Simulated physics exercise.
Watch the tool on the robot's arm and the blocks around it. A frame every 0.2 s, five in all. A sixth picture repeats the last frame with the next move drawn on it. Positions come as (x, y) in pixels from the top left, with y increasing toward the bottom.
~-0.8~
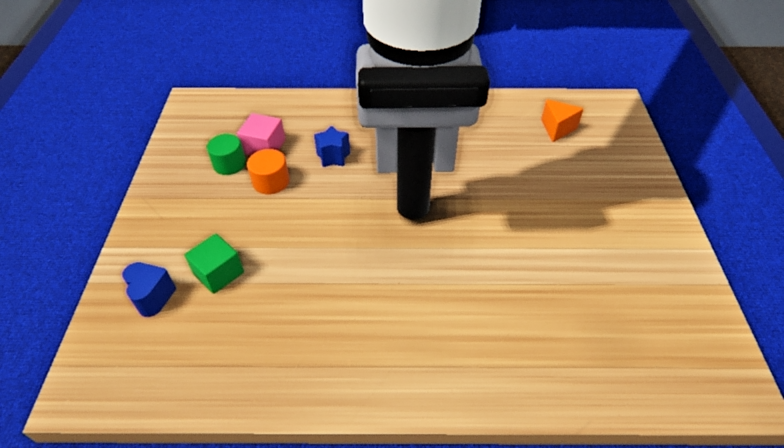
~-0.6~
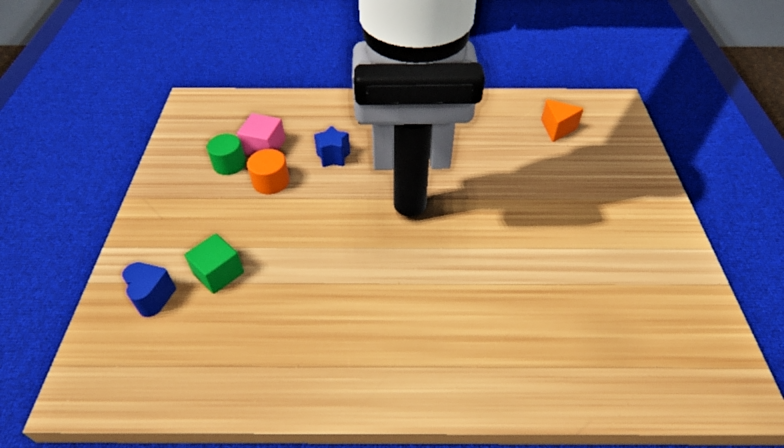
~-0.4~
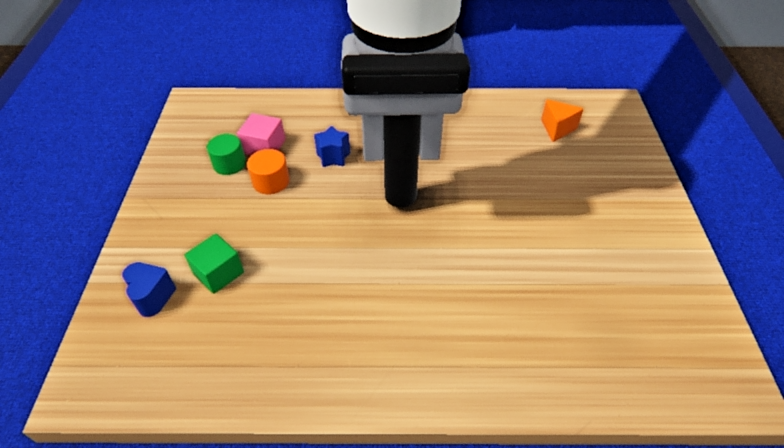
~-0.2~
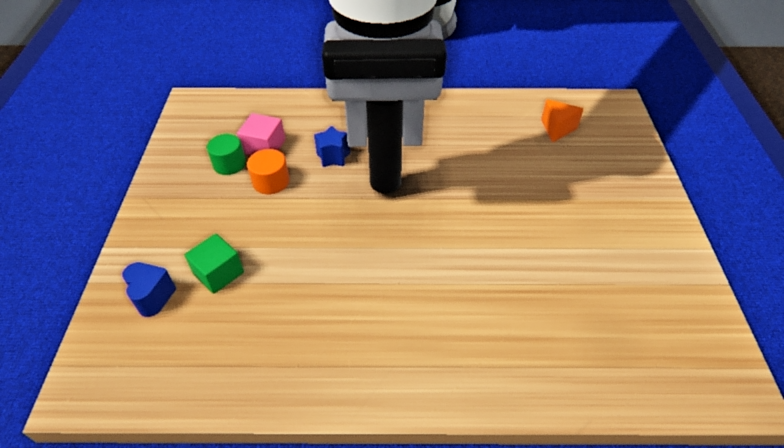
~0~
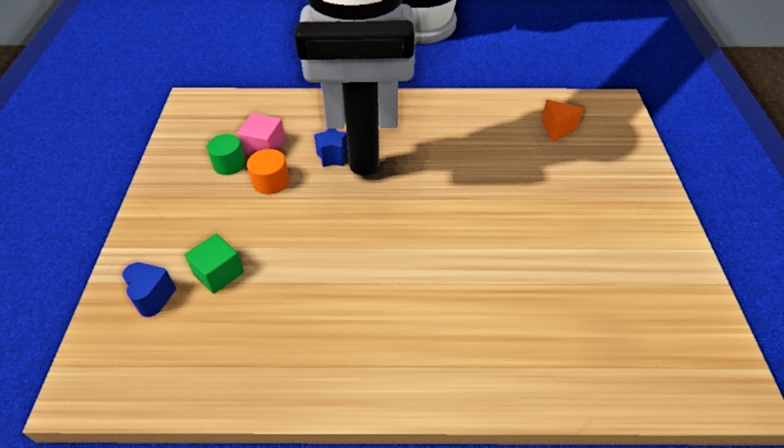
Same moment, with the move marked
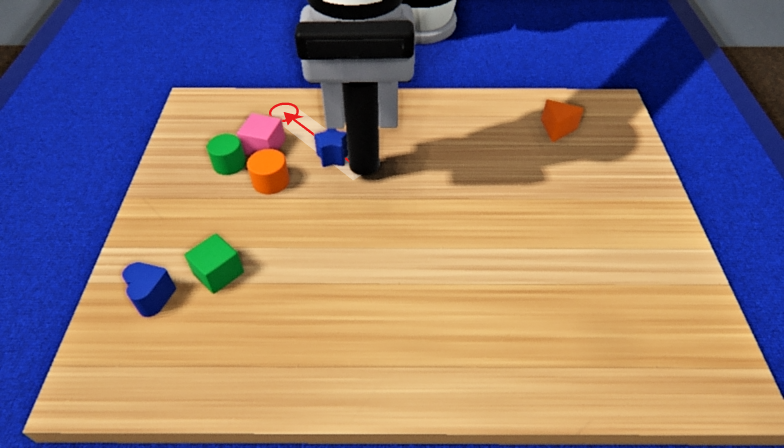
The robot arm moved its black tool a short way up and to the left over the wooden board, ending close beside the blue star, while the colored blocks all stayed where they were.
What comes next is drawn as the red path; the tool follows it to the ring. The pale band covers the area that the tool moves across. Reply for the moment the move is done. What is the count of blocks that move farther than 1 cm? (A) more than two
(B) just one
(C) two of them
C.
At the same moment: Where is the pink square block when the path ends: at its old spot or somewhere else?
It leaves its spot.
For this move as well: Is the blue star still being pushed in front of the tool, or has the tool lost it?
Final position: To the side or behind.
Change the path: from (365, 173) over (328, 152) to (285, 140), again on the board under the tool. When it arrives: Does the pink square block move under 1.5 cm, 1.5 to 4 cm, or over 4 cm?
Result: 1.5-4 cm.
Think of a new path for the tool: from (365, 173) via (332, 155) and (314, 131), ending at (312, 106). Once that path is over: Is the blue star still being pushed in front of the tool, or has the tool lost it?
It slides aside on the way.
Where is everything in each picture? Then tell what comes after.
The first frame shows tip of the tool (413, 208), middles of tops, pink square block (259, 125), orange cylinder (266, 161), blue star (331, 136).
The second frame shows tool (410, 205), nothing pushed.
The third frame shows tool (401, 196), nothing pushed.
The fourth frame shows tool (386, 183), nothing pushed.
The fifth frame shows tool (364, 165), pink square block (259, 125), orange cylinder (266, 161), blue star (331, 136).
The line goes from (365, 173) directly to (284, 112).
What follows on the original path. One third of the way, tool (334, 143); blue star (307, 125).
Two thirds of the way, tool (307, 123); pink square block (250, 121), turned 40° anticlockwise; blue star (279, 108).
At the end, tool (283, 105); pink square block (244, 121), turned 60° anticlockwise; orange cylinder unmoved; blue star (256, 100), turned 45° anticlockwise.
